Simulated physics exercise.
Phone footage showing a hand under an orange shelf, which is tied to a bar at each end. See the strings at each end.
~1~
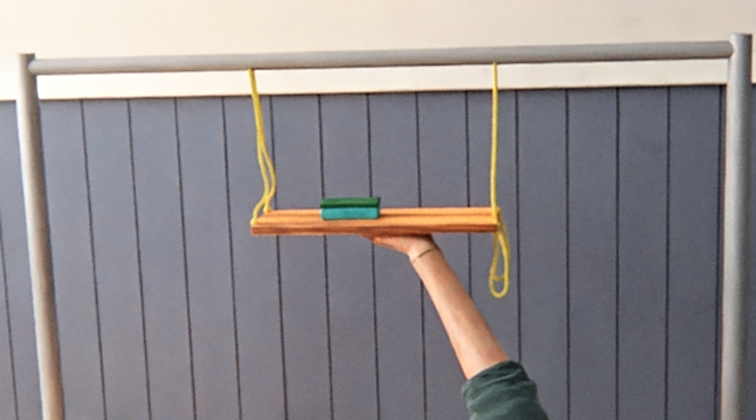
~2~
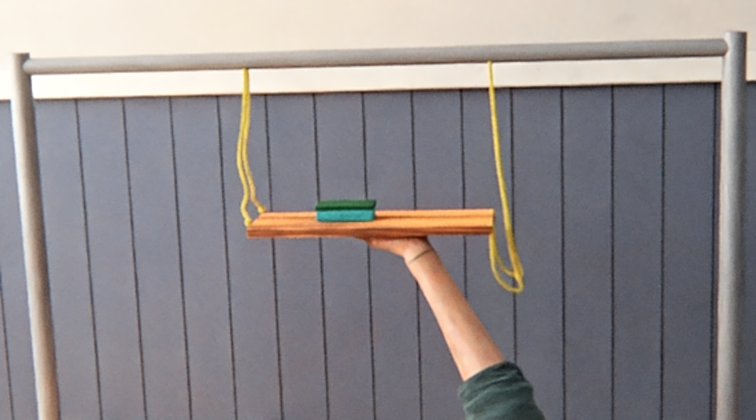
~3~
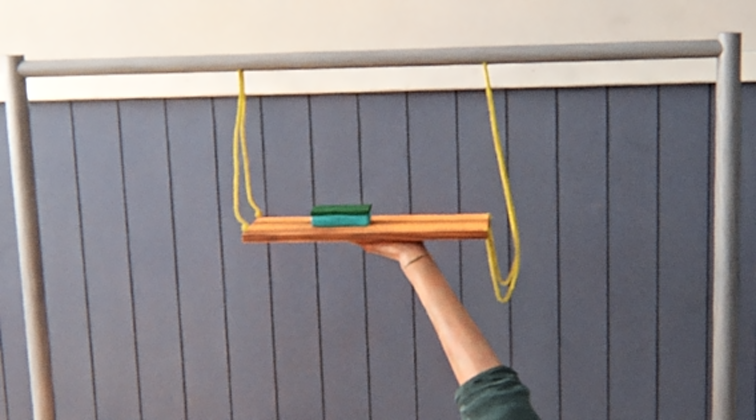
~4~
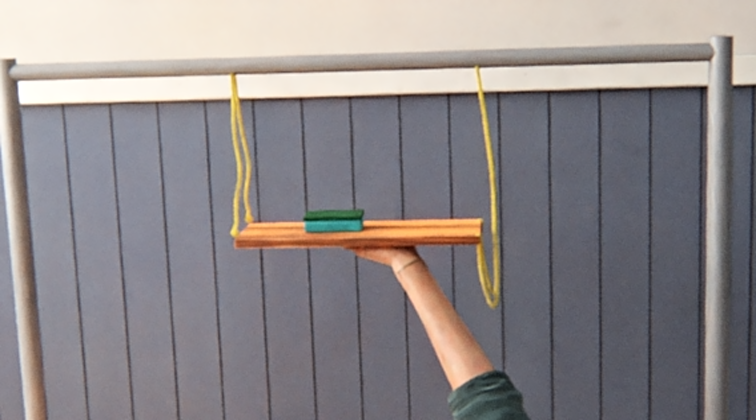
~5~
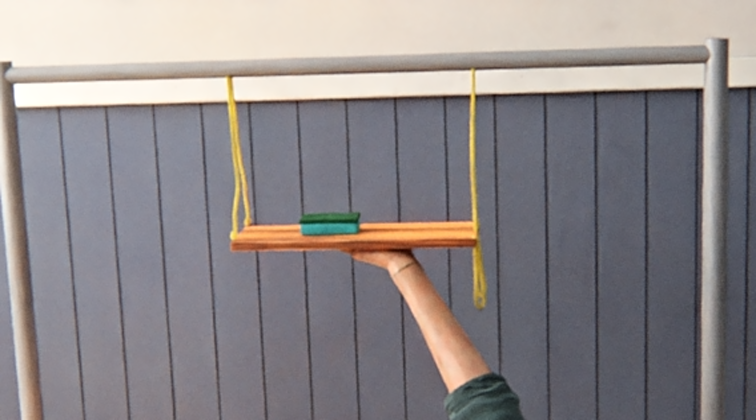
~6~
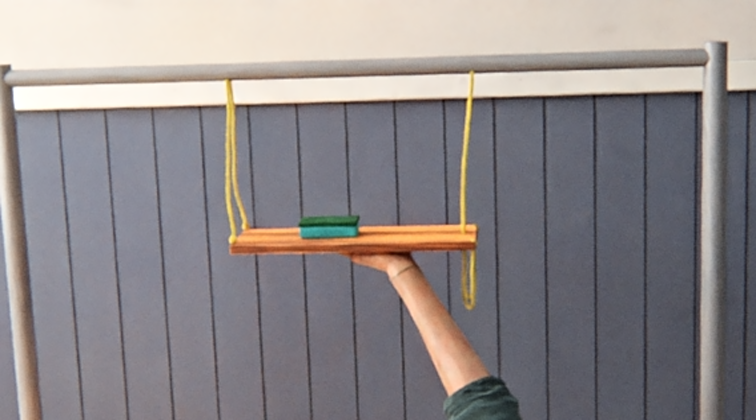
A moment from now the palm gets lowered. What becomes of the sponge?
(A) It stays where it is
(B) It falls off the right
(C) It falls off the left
It falls off the right (B).
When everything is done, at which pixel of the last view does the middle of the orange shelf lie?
When things settle, its middle is close to (339, 307).
Then, 0.44 s past the final frame, board tipped 12° down to the right; sponge sliding near (415, 264).
Then, 0.98 s past the final frame, board tipped 25° down to the right; sponge on the floor.
Then, 1.52 s past the final frame, board tipped 38° down to the right; sponge on the floor.
When it is over, board tipped 39° down to the right; sponge on the floor. The sponge is shed rightwards.
